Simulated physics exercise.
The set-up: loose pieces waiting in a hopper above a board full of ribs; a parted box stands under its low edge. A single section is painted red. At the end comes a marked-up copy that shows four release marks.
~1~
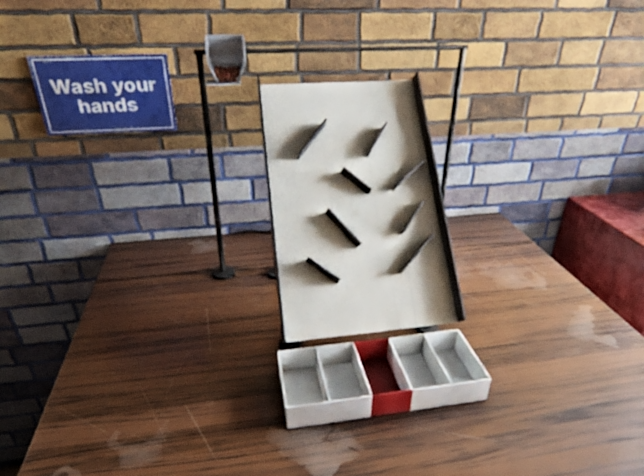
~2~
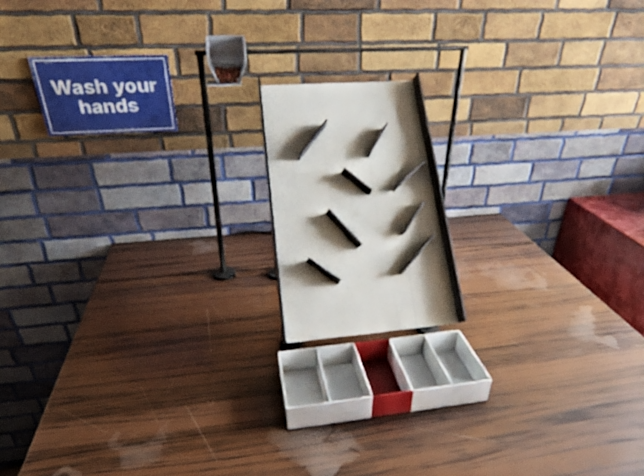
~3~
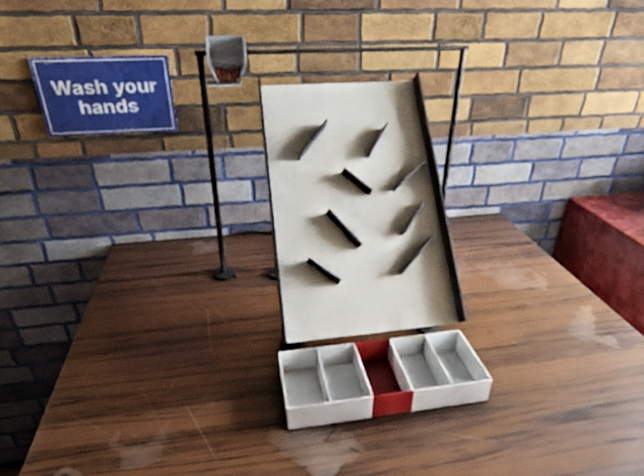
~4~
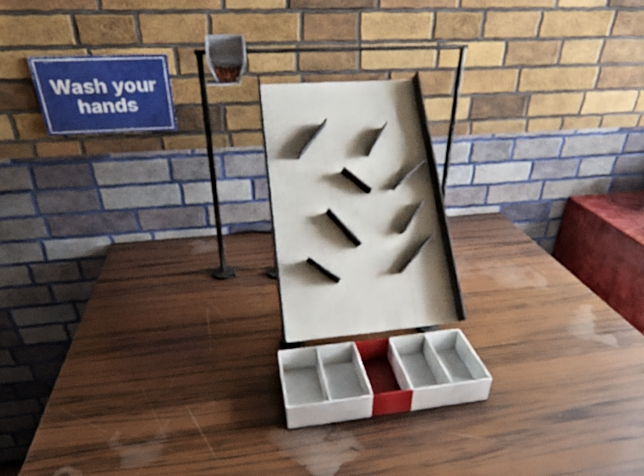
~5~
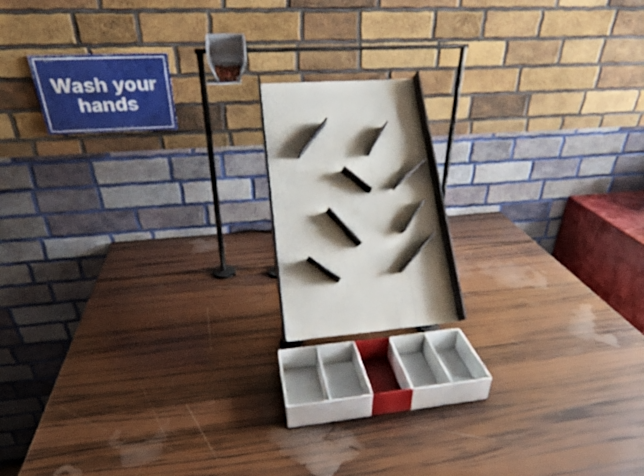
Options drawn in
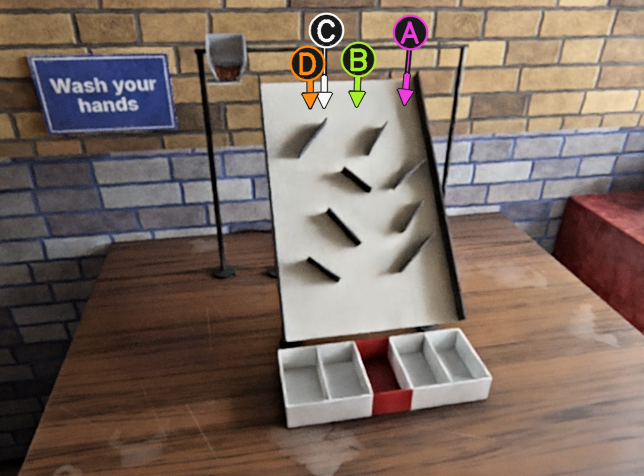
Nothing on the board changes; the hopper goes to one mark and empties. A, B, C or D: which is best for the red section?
Choose B.
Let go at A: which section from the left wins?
The third from the left.
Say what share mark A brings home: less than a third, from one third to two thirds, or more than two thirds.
From one third to two thirds.
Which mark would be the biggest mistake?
The answer is D.
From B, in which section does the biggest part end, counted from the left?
The third.
On the marked copy, mark A meets the board at (404, 99); mark B meets the board at (356, 101); mark C meets the board at (324, 102); mark D meets the board at (310, 102).
With A, roughly half in the red section, roughly half in other sections, just a few outside the box.
With B, roughly two thirds in the red section, roughly a quarter in other sections.
With C, roughly a third in the red section, roughly two thirds in other sections.
With D, about a tenth in the red section, almost all in other sections.
